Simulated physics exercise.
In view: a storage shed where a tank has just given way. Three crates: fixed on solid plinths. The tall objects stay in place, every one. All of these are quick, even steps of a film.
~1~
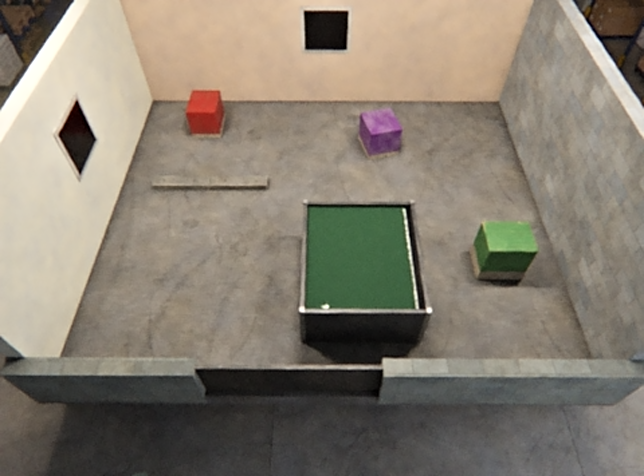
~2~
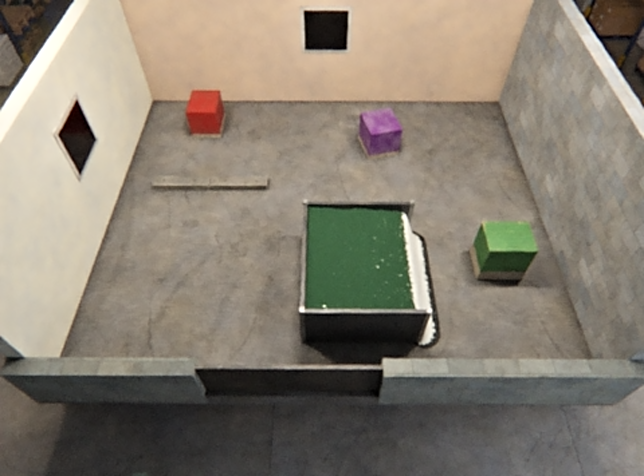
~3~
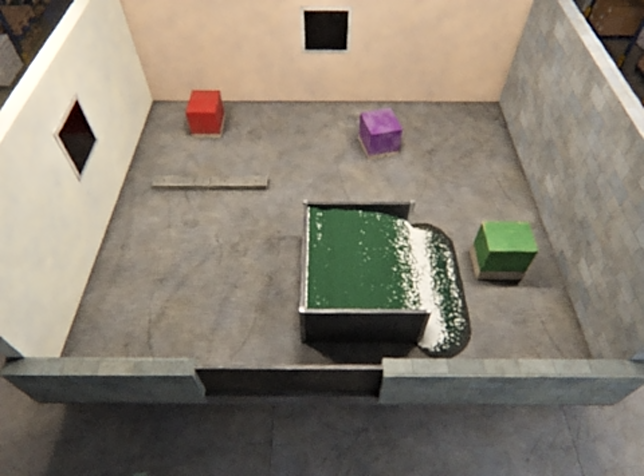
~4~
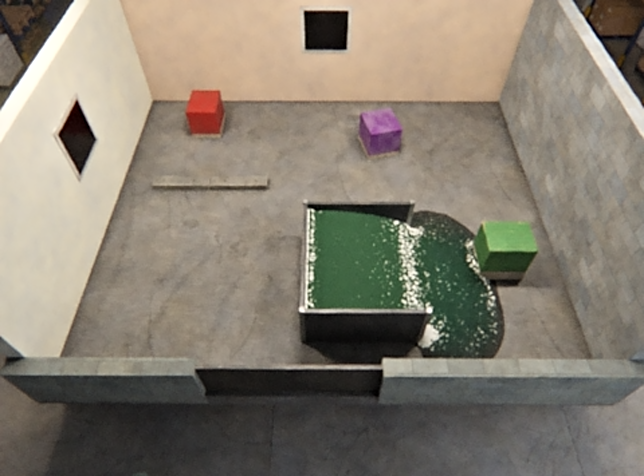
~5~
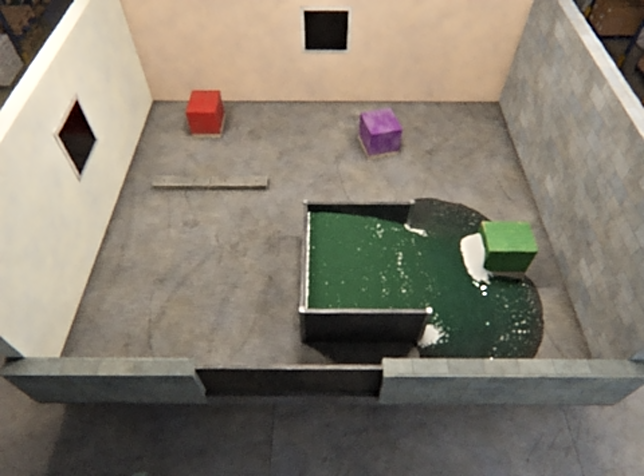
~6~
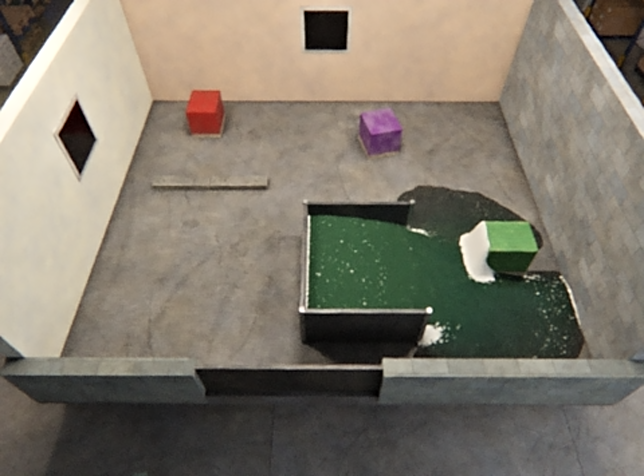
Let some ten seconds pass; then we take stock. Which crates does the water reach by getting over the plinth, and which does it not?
Result: The purple crate is reached by the water, the red crate is reached by the water, the green crate is reached by the water.
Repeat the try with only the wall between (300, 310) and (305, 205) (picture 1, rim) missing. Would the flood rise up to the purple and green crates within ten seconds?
Observed: Purple is doused; green stays clear.
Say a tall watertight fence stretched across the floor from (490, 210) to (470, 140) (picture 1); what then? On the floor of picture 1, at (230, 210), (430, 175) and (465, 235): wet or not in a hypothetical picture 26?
Taking the three spots in order: Spared, soaked, soaked.
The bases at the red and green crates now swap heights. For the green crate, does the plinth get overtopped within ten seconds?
The green one gets flooded.
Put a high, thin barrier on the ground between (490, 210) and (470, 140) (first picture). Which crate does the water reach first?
I'd pick the green one.
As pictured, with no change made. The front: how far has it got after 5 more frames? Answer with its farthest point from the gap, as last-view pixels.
I'd say near (512, 161).
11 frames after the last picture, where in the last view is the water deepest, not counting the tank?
Deepest point: About (515, 345).
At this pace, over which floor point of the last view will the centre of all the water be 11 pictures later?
Centre of mass: Roughly (464, 273).
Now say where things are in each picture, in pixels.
In the first frame, still water in the tank at (362, 255).
In the second frame, water pours out at (412, 276) and has run to a hidden place.
In the third frame, the front is at (430, 228), out from the gap at (411, 277).
In the fourth frame, water pours out at (411, 278) and has run to (442, 218).
In the fifth frame, water pours out at (411, 278) and has run to (463, 208).
In the sixth frame, water pours out at (411, 278) and has run to (580, 334).
A moment on, water covers 20 % of the floor; the purple crate not reached, the red crate not reached, the green crate water round its plinth.
Next, water covers 30 % of the floor; the purple crate not reached, the red crate not reached, the green crate water round its plinth.
Then, water covers 40 % of the floor; the purple crate water round its plinth, the red crate not reached, the green crate water round its plinth.
Later, water covers 70 % of the floor; the purple crate water round its plinth, the red crate water round its plinth, the green crate water round its plinth.
In the end, water covers 95 % of the floor; the purple crate was topped, the red crate was topped, the green crate was topped.
